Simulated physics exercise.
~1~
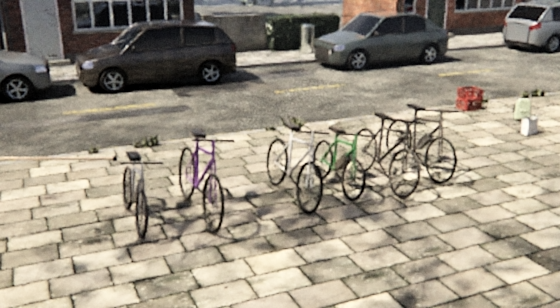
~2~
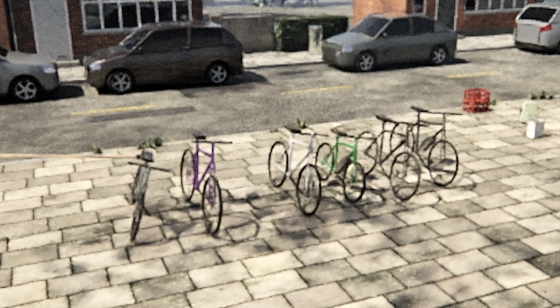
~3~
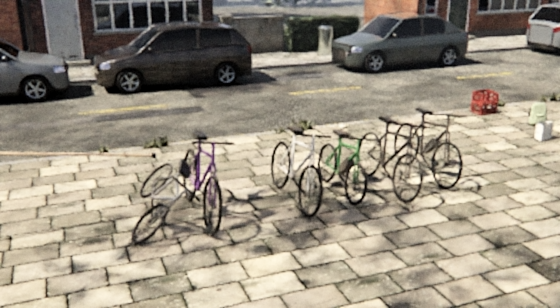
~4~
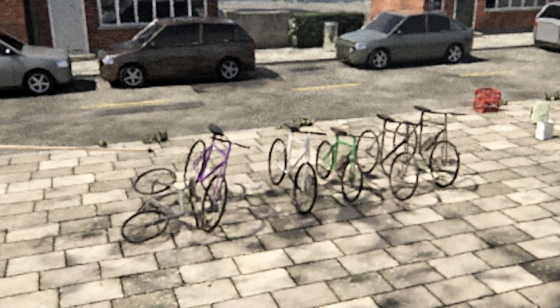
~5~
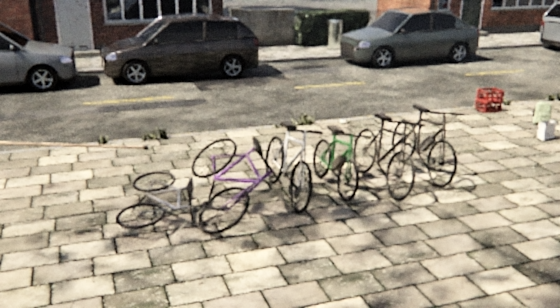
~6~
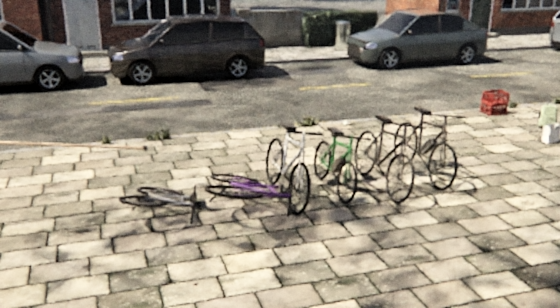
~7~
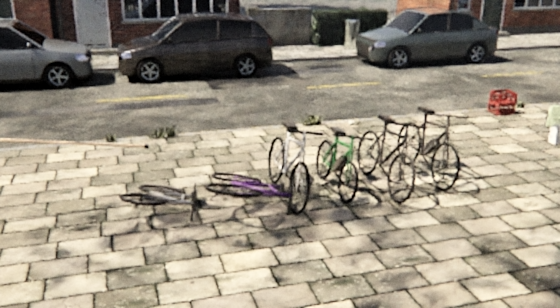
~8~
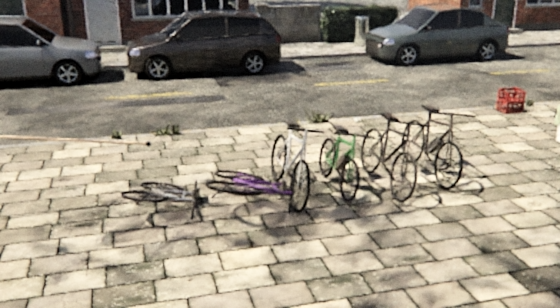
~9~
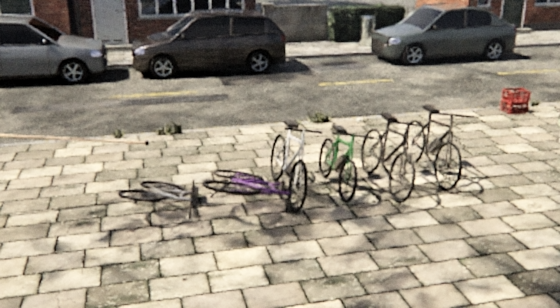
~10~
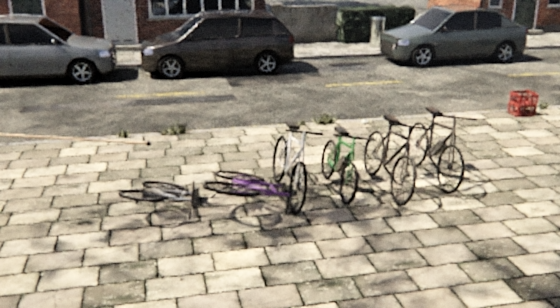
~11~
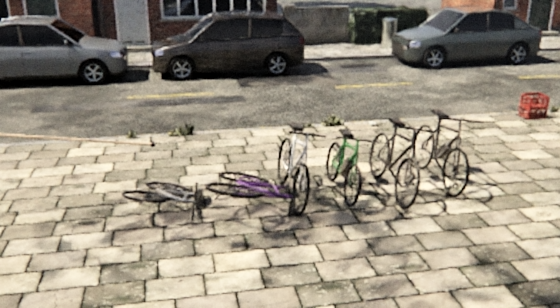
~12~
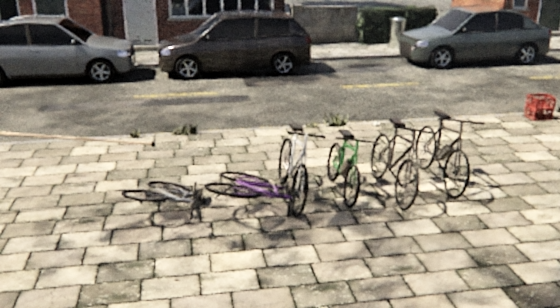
In the video, bicycles stand in a row on roadside paving opposite parked cars when the leftmost one tips to the right into the purple bicycle, which also topples; both end up lying flat while the green bicycle and the others beside it remain standing.
